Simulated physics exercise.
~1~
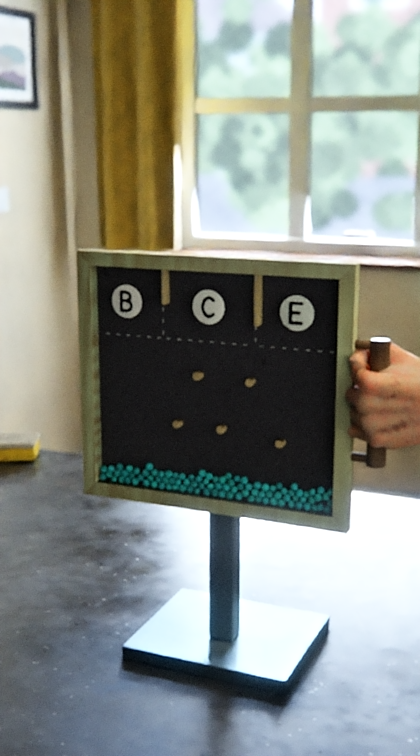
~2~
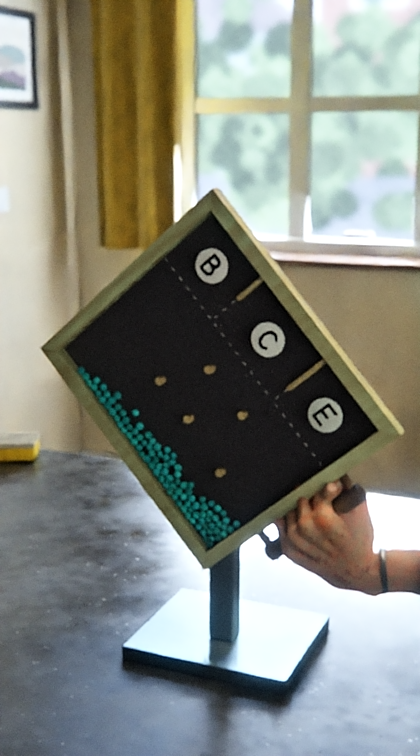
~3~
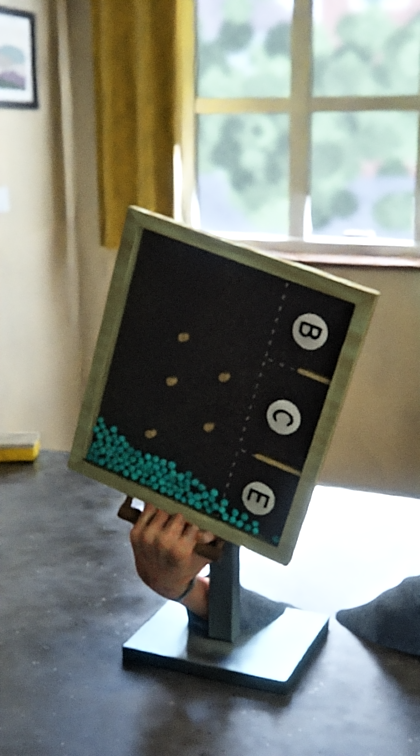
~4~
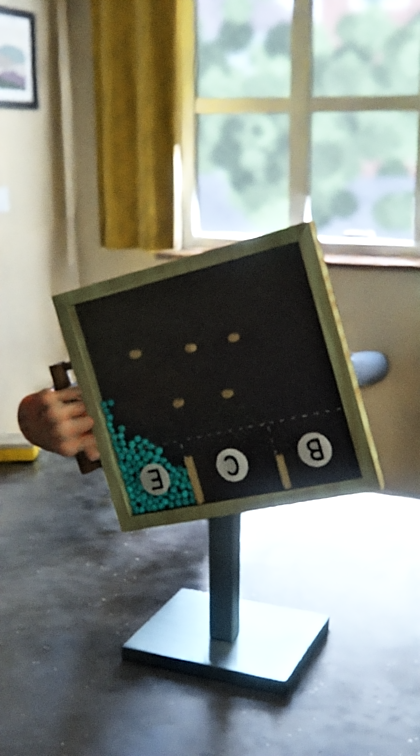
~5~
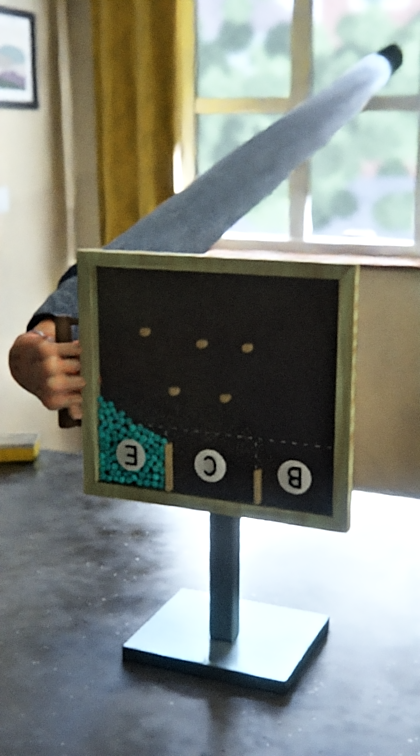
A wood-framed case of small turquoise beads, with pockets marked B, C and E, is turned clockwise by a hand until it is upside down on its stand; the beads slide along its edges and settle mostly in pocket E at lower left, leaving B and C empty.
